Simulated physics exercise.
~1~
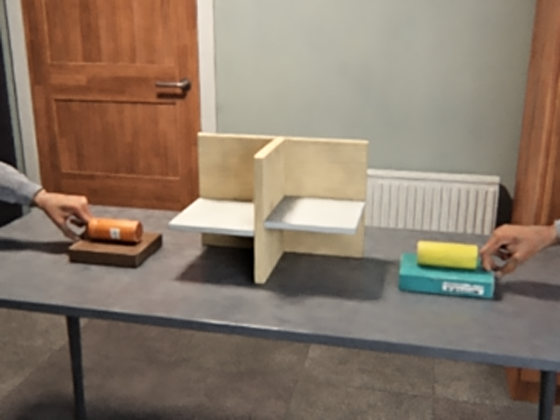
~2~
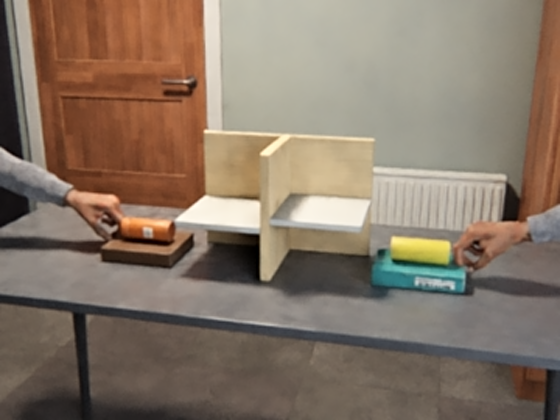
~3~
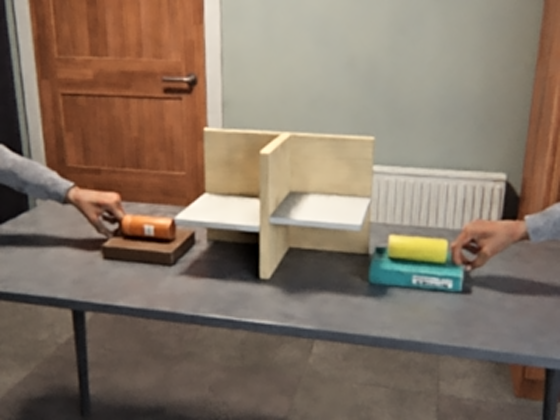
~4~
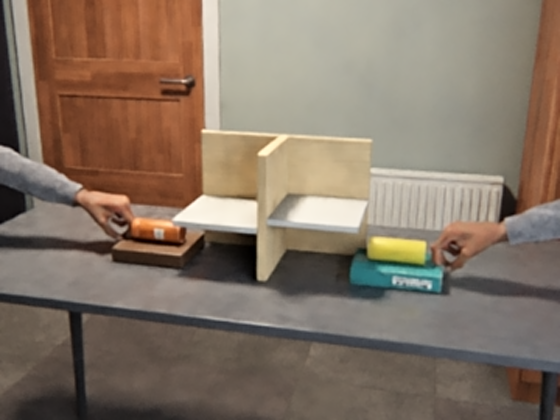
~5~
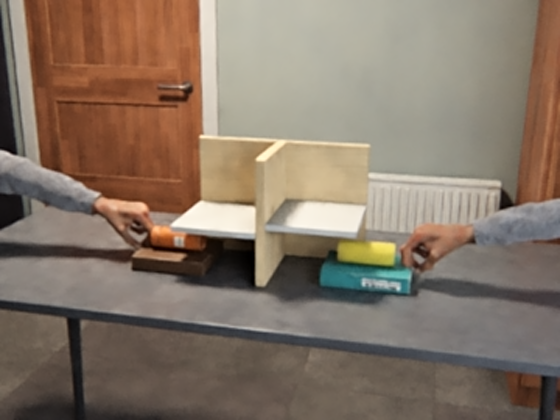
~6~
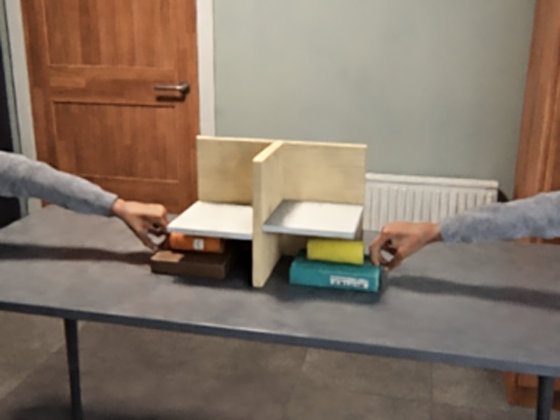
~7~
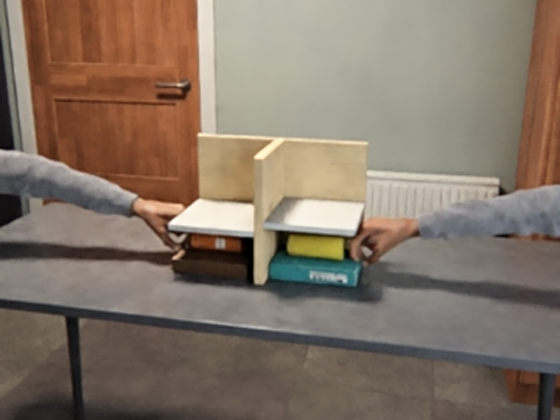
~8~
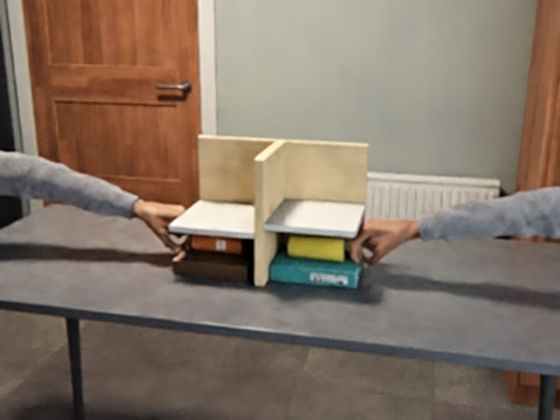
Two flat pieces, a brown tray at left with an orange cylinder lying on it and a turquoise box at right with a yellow cylinder on its side, rest on a grey table, each held by a hand. Between them stands a pale wooden divider with low white shelves, seen from the front in a room with a wooden door and radiator, the view swaying slightly. The hands push both inward, pausing briefly near the start. The cylinders ride along and pass beneath the shelves untouched. Finally, both loads rest under the unmoved shelves, hands still beside them.
